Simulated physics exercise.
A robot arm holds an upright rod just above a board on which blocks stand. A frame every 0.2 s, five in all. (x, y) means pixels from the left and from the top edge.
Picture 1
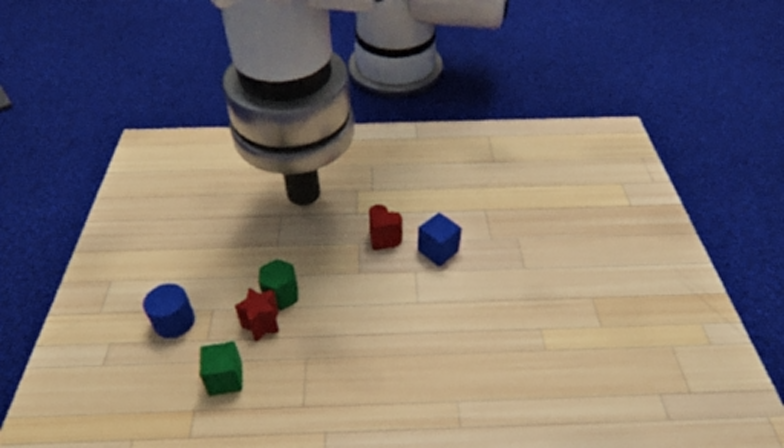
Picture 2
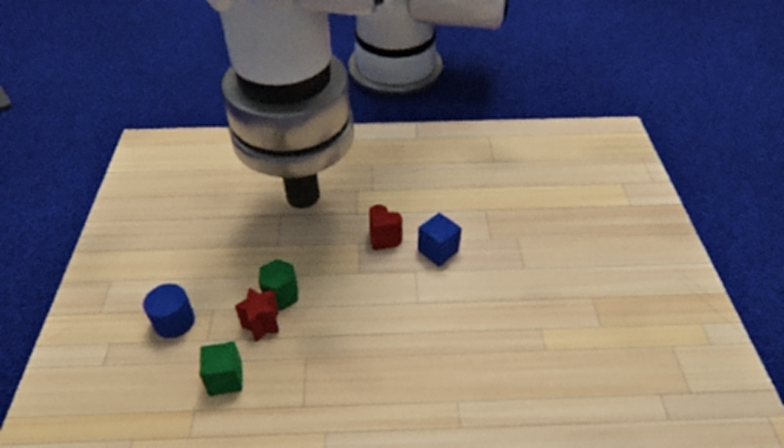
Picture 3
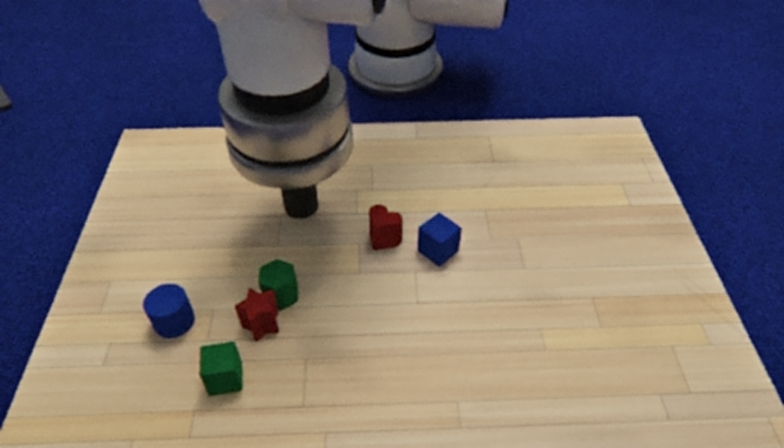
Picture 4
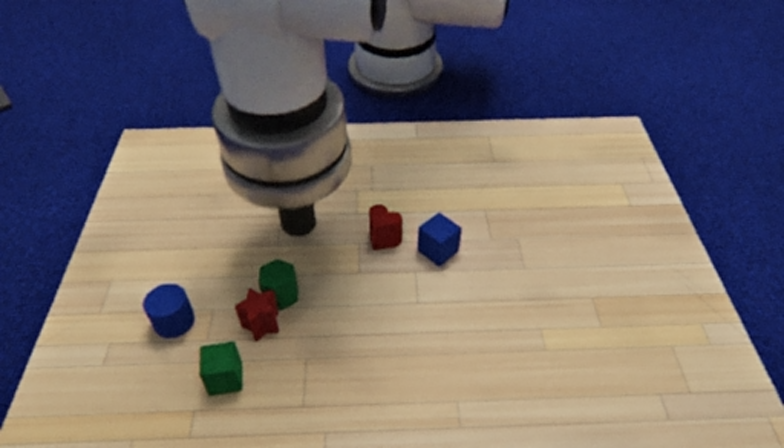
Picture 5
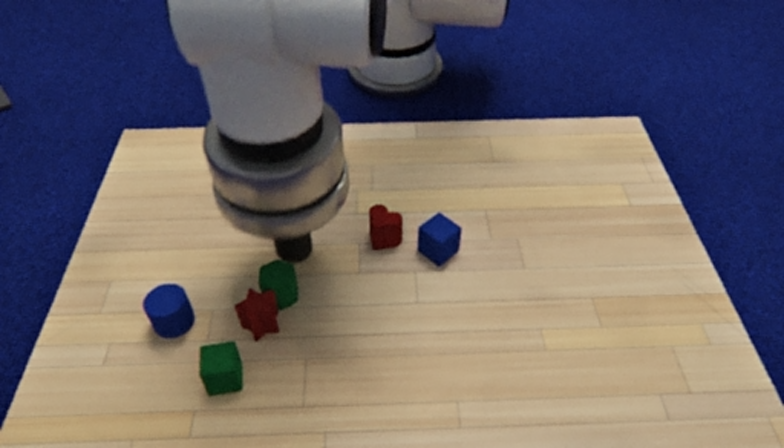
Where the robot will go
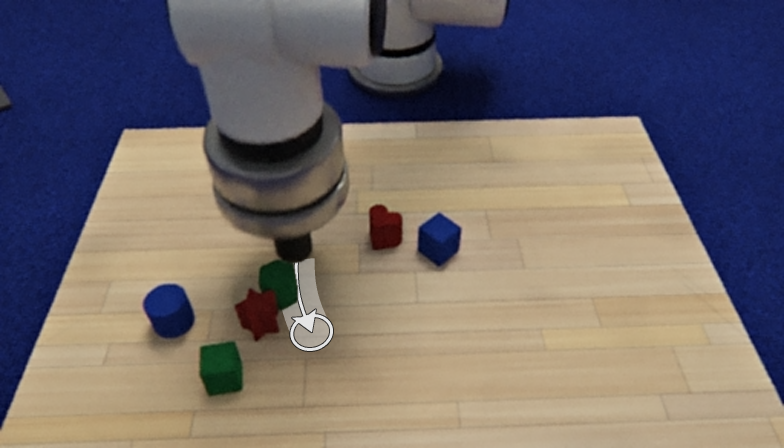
On a light wooden board over a blue floor, a robot arm holds a dark upright rod above scattered red, green and blue blocks. The rod barely shifts at first, then moves toward the viewer and slightly left, nearing the green hexagonal block beside the red star, while every block stays still.
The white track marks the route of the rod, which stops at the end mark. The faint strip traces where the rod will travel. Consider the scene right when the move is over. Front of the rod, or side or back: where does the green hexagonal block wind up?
Slipped off.
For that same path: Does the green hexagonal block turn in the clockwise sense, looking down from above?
Yes, that is what happens.
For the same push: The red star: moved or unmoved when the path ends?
The answer is that it is displaced.
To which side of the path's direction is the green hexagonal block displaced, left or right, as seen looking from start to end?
Shifts right.
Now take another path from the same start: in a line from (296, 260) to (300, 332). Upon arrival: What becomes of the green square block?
Well, the green square block shifts from its place.
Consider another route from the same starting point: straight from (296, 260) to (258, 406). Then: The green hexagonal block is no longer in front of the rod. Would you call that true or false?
False.
Drawn move, from (296, 260) through (297, 283) and (302, 307) to (312, 332).
What follows on the original path. Halfway along, rod at (297, 286); red star at (243, 319), turned 40° clockwise; green hexagonal block at (273, 301), turned 10° clockwise.
At the end, rod at (310, 323); green square block at (209, 362), turned 15° anticlockwise; red star at (233, 328), turned 75° clockwise; green hexagonal block at (271, 331), turned 60° clockwise; red heart block still.
